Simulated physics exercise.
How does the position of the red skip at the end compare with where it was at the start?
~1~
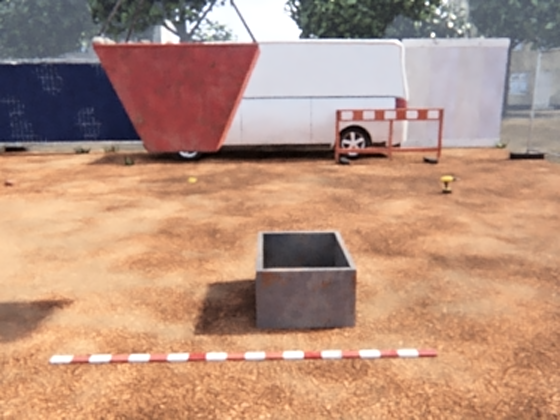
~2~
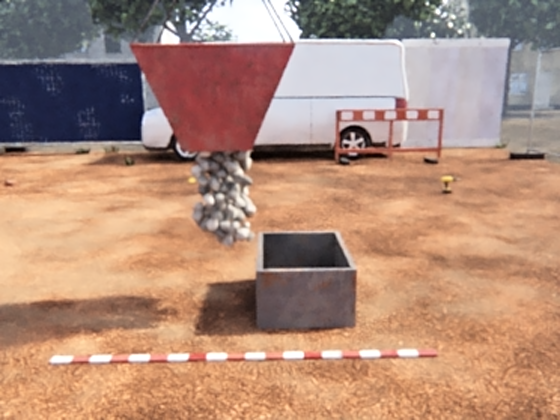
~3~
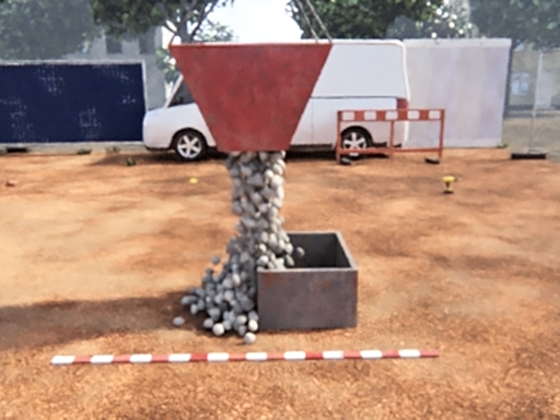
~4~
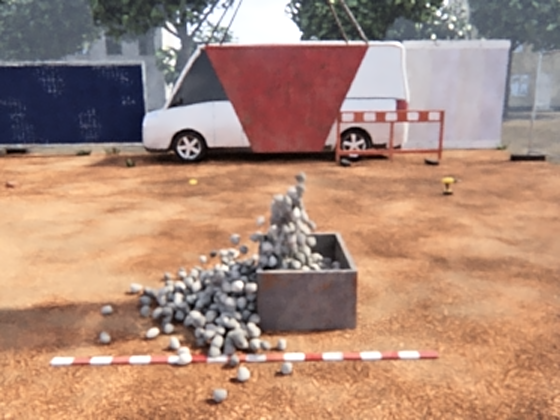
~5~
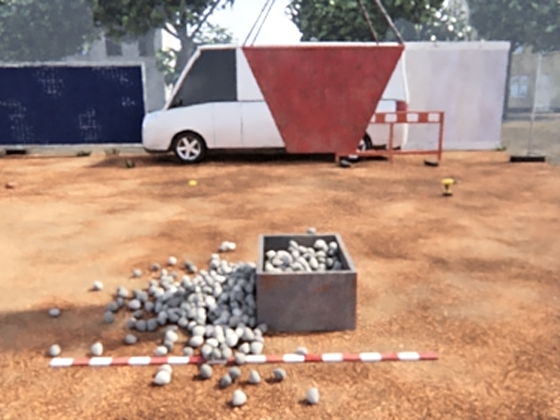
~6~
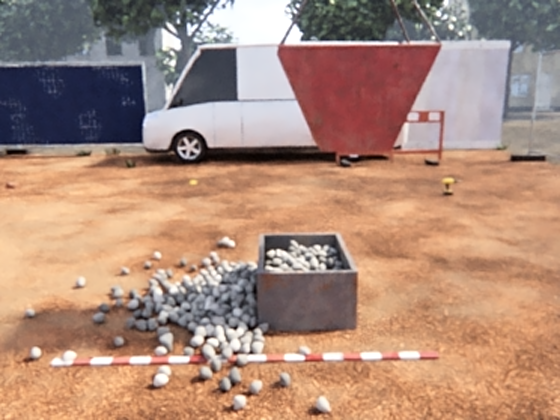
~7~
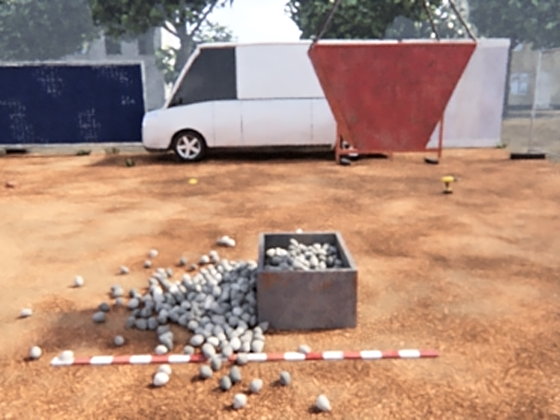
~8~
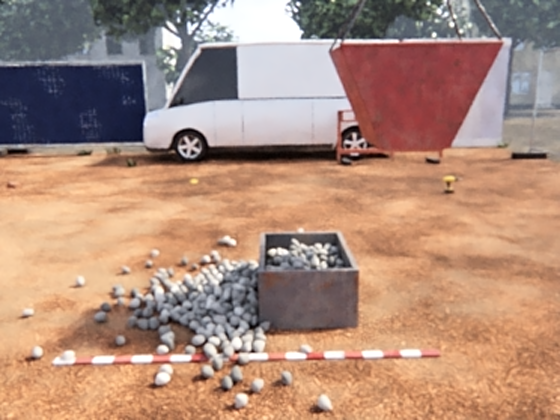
At the start the skip hangs at the upper left, in front of the van's front end near the blue fence. By the end it hangs at the upper right, in front of the van's rear end and the pale fencing.
